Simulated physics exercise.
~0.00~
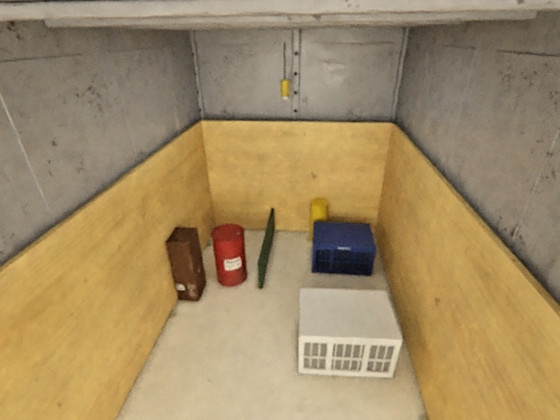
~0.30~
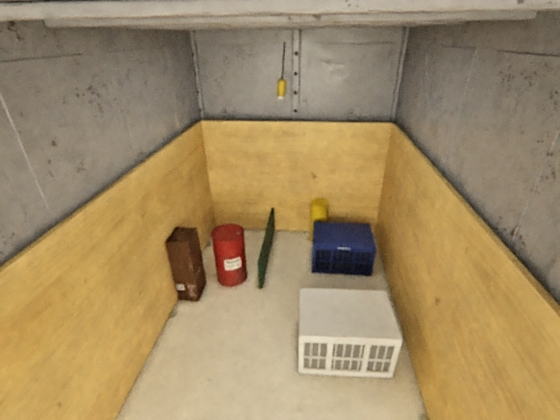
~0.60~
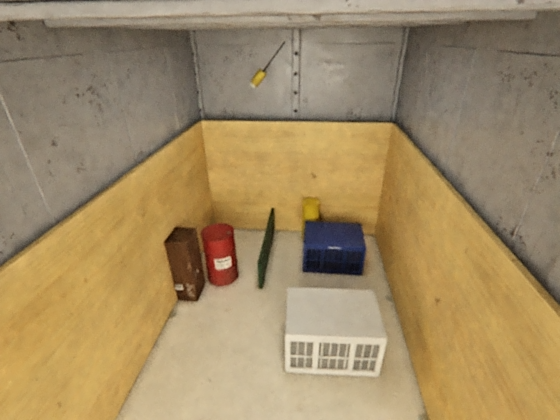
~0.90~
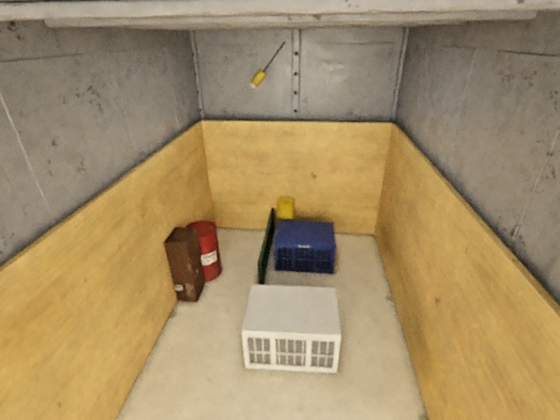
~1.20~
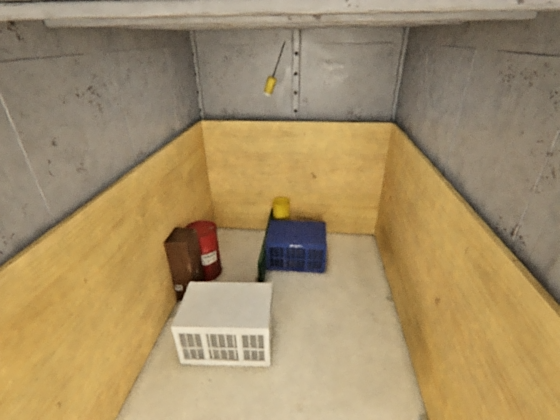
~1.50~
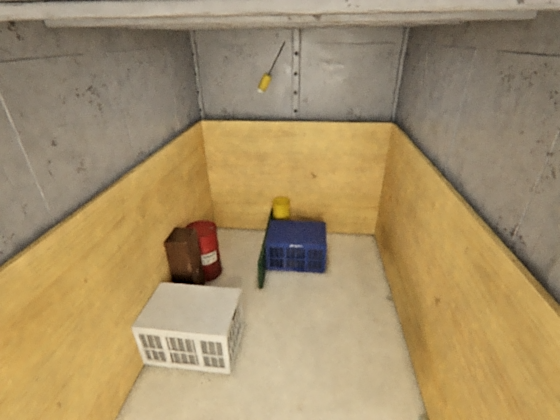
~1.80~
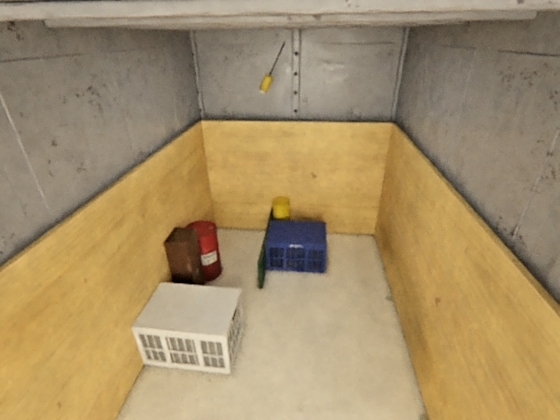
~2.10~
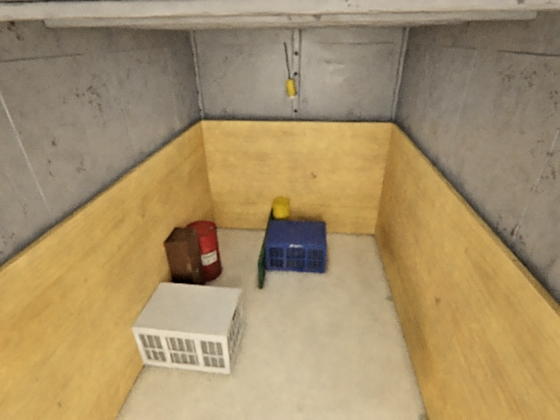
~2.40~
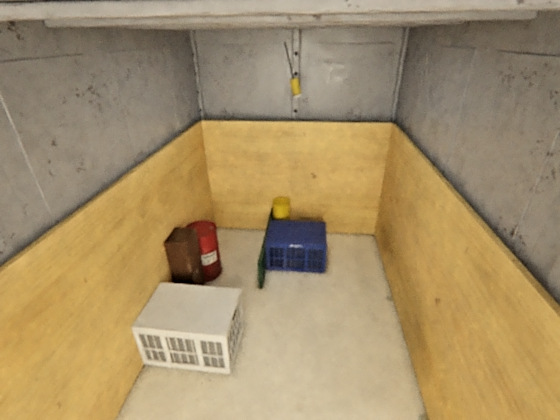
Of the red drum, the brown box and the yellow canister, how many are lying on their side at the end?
None of them are. The red drum, the brown box and the yellow canister are all still upright at the end.
White and blue crates, a red drum and a yellow canister slide left and then stop.
